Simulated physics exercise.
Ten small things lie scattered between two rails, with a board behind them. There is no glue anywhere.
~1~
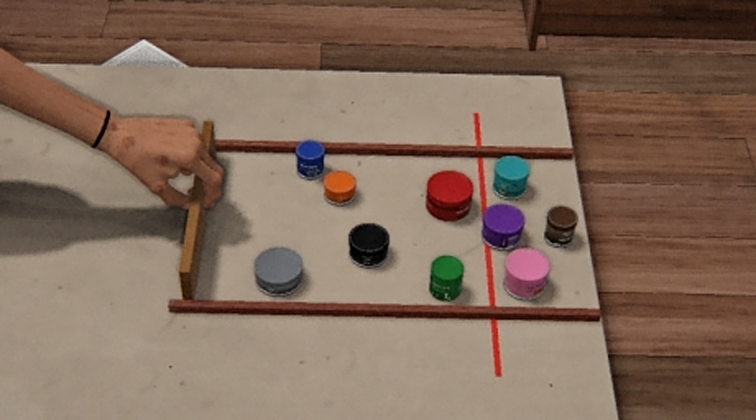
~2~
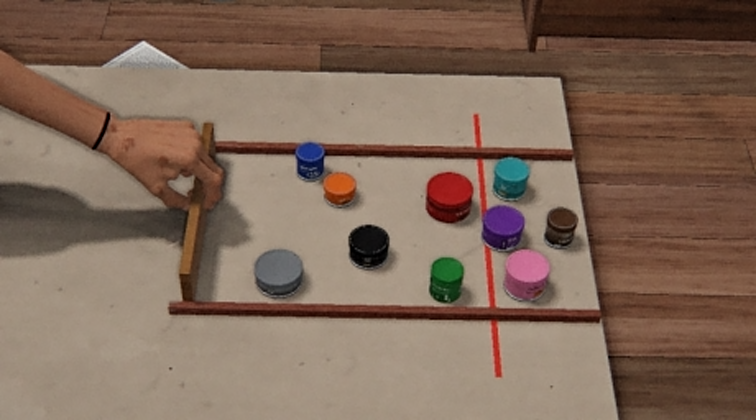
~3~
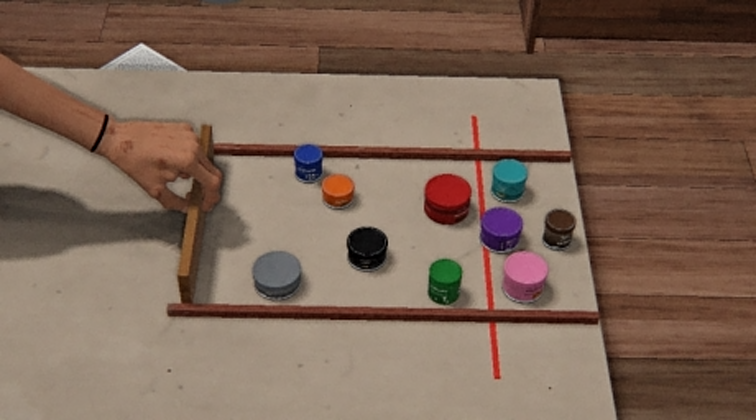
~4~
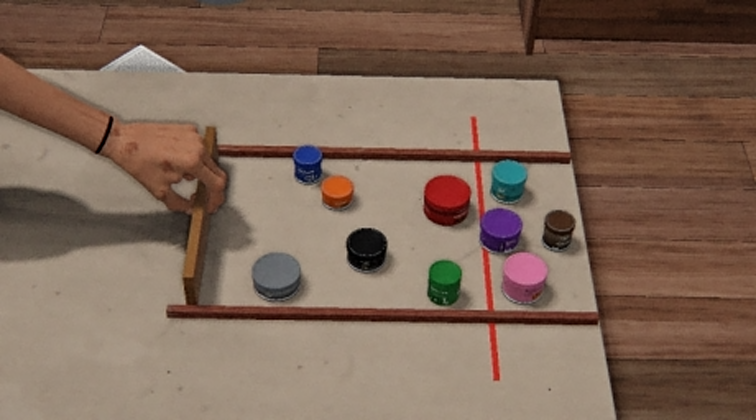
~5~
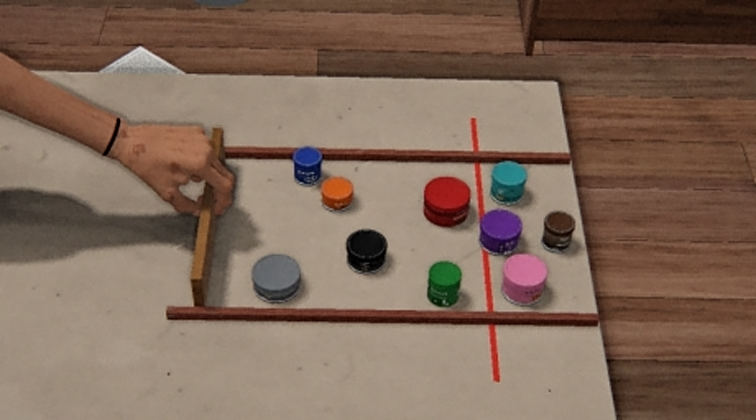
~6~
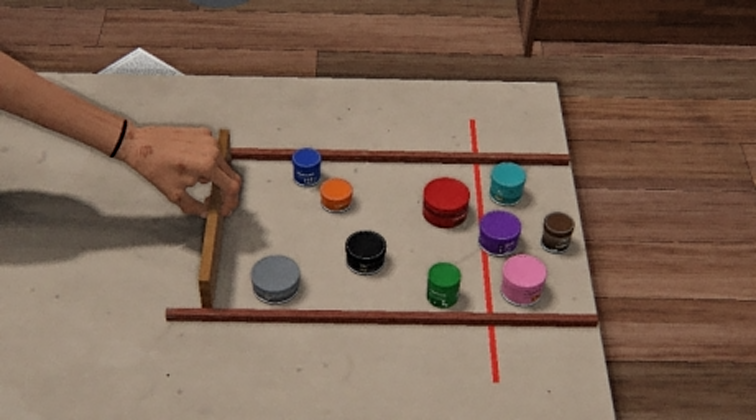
A hand slides a wooden board slightly right between two rails, behind scattered colourful pots.
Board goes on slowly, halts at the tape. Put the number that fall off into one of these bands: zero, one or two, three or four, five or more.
That is zero.
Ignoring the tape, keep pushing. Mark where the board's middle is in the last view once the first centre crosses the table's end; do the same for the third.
At (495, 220) for the first, at (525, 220) for the third.
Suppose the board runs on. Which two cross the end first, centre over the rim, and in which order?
That would be the brown pot first and then the pink tin.
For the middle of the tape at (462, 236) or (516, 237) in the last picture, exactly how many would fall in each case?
Respectively 0 and 1.
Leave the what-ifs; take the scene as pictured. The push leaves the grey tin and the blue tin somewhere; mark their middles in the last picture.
Same order as the question: First (512, 287), second (492, 171).
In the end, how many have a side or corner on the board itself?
4.
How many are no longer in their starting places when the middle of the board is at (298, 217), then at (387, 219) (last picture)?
Answer - first 2, then 5.
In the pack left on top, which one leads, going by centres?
The brown pot is foremost.
A little later, none off yet; brown pot at rest near (557, 233); pink tin at rest near (523, 281); turquoise pot at rest near (507, 185).
When it is over, the number that fall off is zero.
